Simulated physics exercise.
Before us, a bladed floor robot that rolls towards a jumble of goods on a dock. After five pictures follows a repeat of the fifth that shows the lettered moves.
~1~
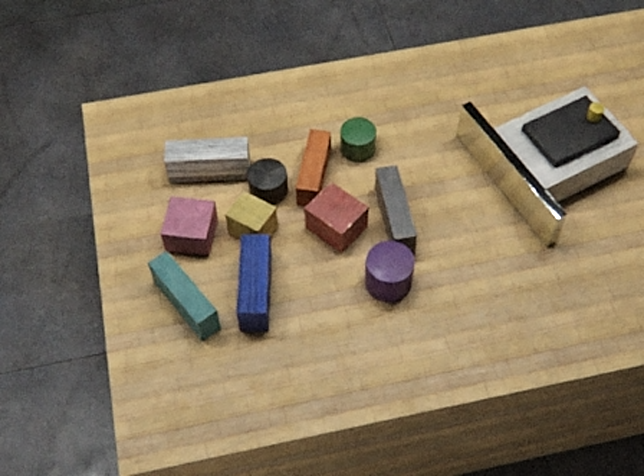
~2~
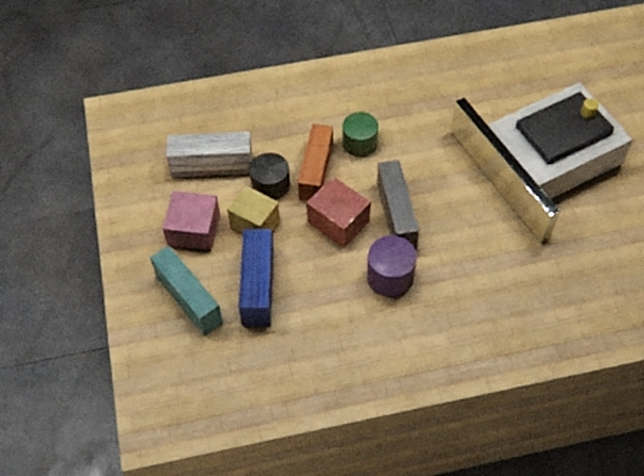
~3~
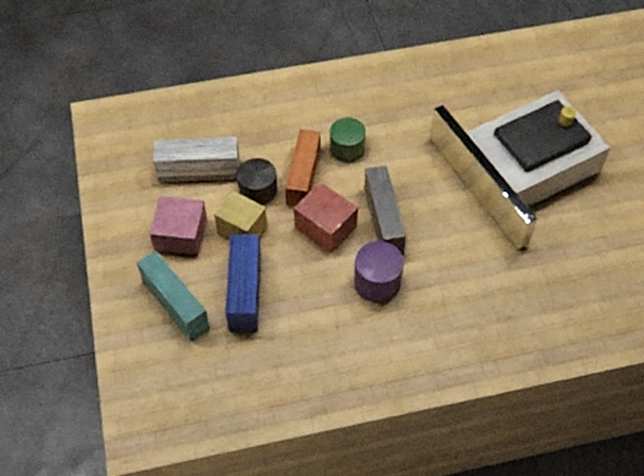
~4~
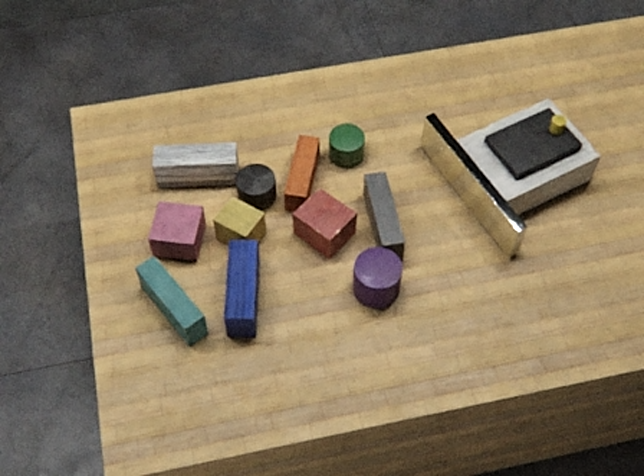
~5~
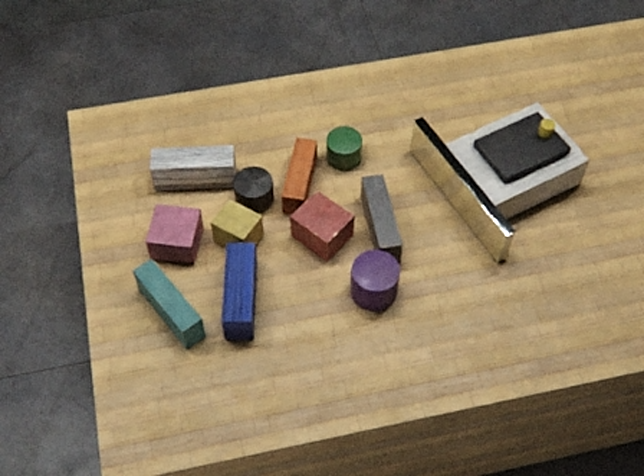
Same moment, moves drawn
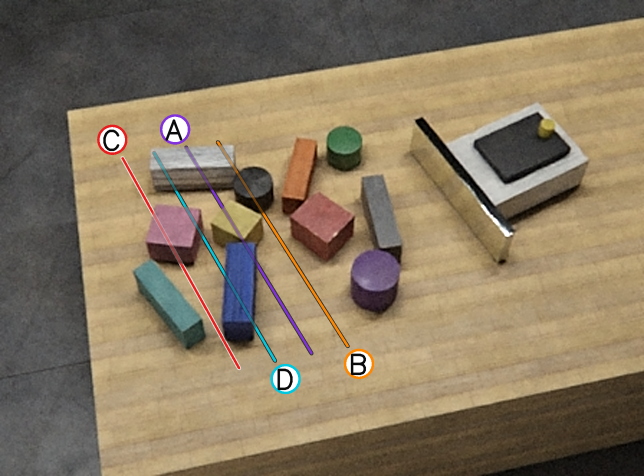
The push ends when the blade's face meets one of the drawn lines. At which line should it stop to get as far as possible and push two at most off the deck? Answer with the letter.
It should halt at C.
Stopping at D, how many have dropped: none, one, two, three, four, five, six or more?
In all, none.
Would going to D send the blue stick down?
No.
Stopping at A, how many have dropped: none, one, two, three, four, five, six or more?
By then, none.
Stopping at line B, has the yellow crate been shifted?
By then, yes.
On the marked copy, A at (244, 243); B at (278, 237); C at (176, 255); D at (210, 249).
Following C. Soon after the start, robot (419, 166); green canister (313, 144); orange stick (291, 175).
Later, robot (319, 184); pink crate (129, 235); white stick (150, 180).
In the end, robot (238, 198); white stick over the edge; pink crate over the edge; two fallen.
As for the rest, A is within the limit but short; B is within the limit but short; D is within the limit but short.
